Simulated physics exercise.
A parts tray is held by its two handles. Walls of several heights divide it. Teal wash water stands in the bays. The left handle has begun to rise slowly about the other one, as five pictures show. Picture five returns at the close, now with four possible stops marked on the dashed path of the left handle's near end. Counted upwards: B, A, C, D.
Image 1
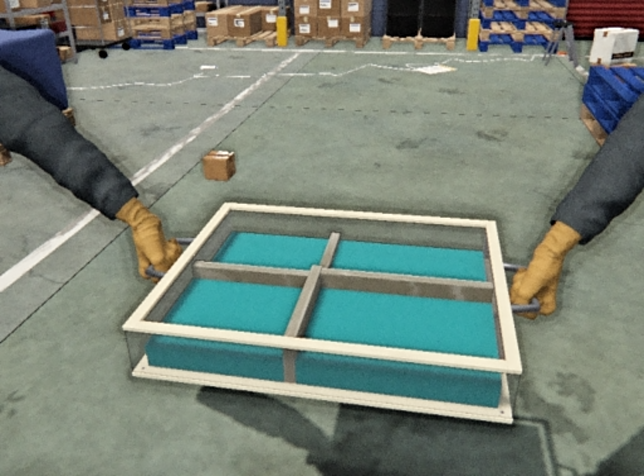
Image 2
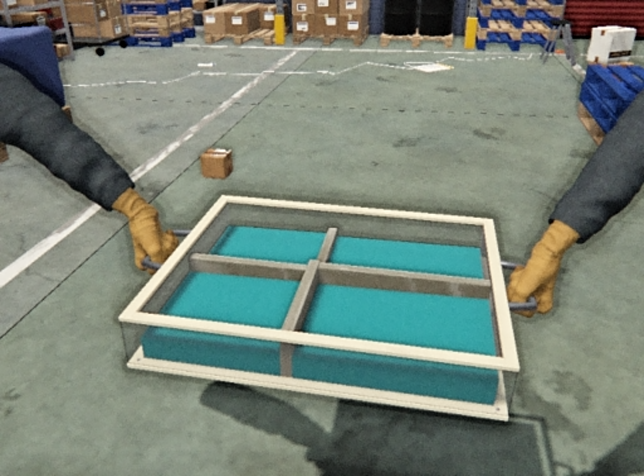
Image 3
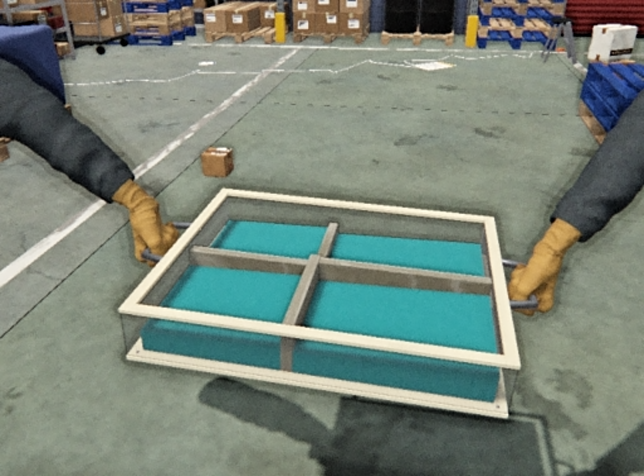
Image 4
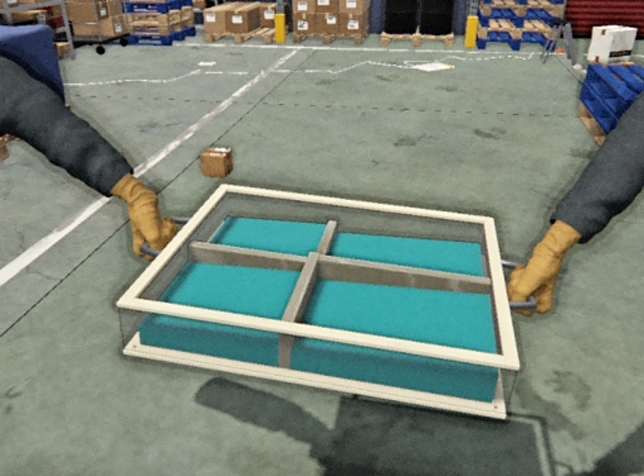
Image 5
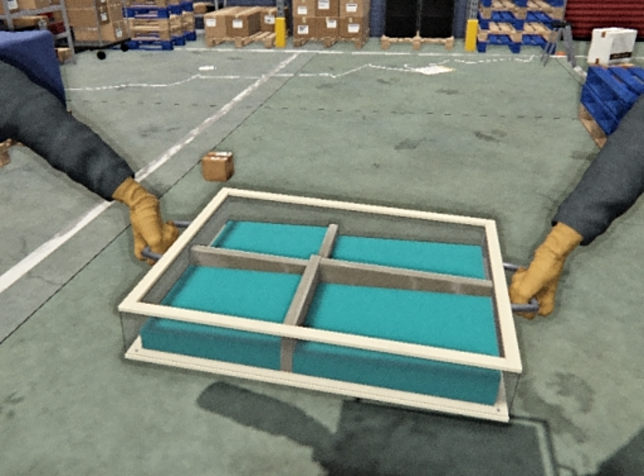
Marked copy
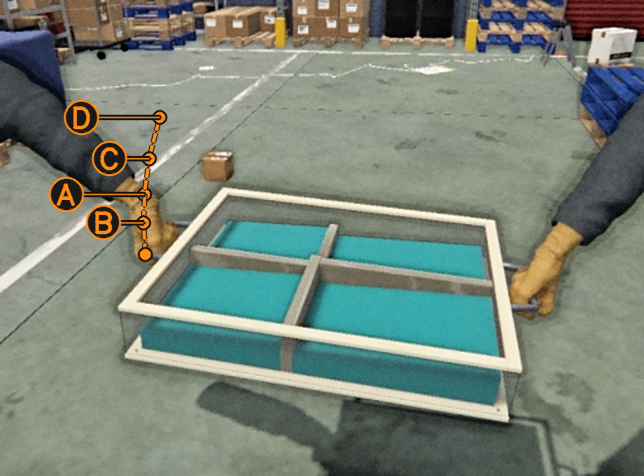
In a warehouse, two gloved hands held a clear, divided tray of teal water by its side handles above the green floor, and it barely moved, its left side dipping and rising very slightly.
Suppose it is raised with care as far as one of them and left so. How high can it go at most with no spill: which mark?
That is stop A.
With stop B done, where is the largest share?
It is the front right one.
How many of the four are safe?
Two.
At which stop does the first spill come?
C it is.
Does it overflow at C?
Yes, that goes wrong.
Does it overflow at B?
No, not at all.
In orange, A at (144, 194); B at (143, 222); C at (149, 158); D at (159, 117).
Choosing A, nothing spills; the front right bay holds the most.
Choosing B, nothing spills; the front right bay holds the most.
Choosing C, about 8 % goes over the rim.
Choosing D, about 33 % goes over the rim.
